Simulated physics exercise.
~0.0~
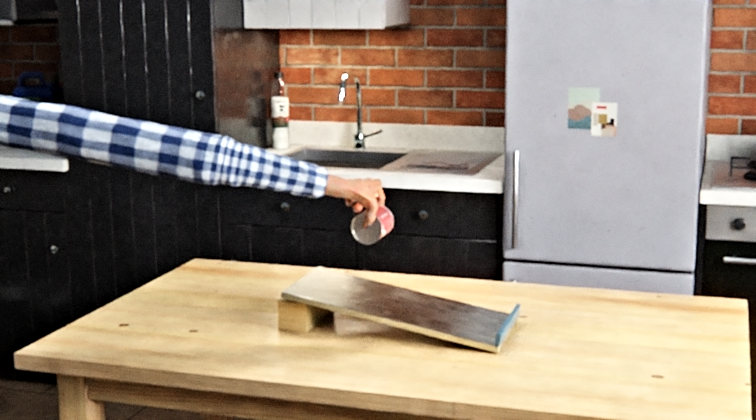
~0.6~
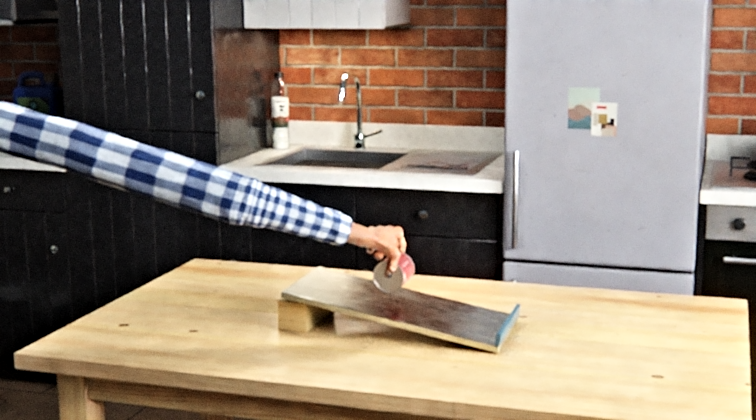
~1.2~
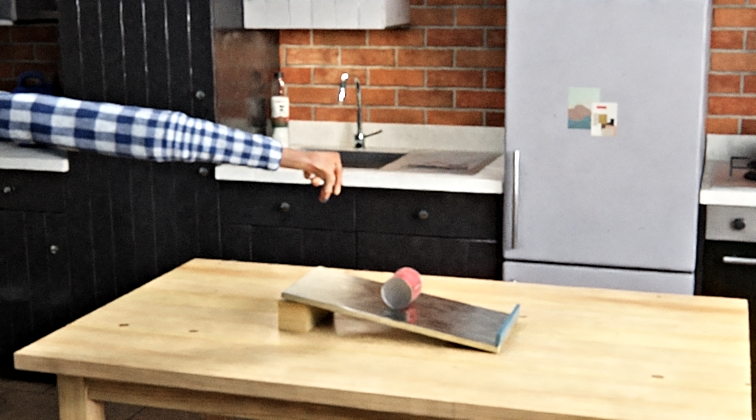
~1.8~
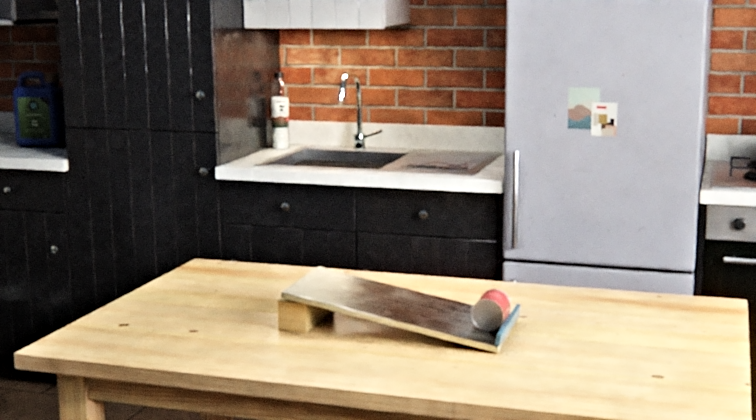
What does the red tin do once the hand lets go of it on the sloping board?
The red tin goes downhill to the right, and it is last seen near the low, blue-edged end of the board.
A red tin is held by a hand in a blue checked sleeve above a board propped on a wooden block, on a table in a kitchen. The hand lowers the tin onto the upper part of the sloping board. It then lets go and draws back to the left, while the tin moves a little way down to the right. With the arm out of view, the tin travels further down the slope. It ends near the low, blue-edged end, still on the board, which has stayed in place throughout.
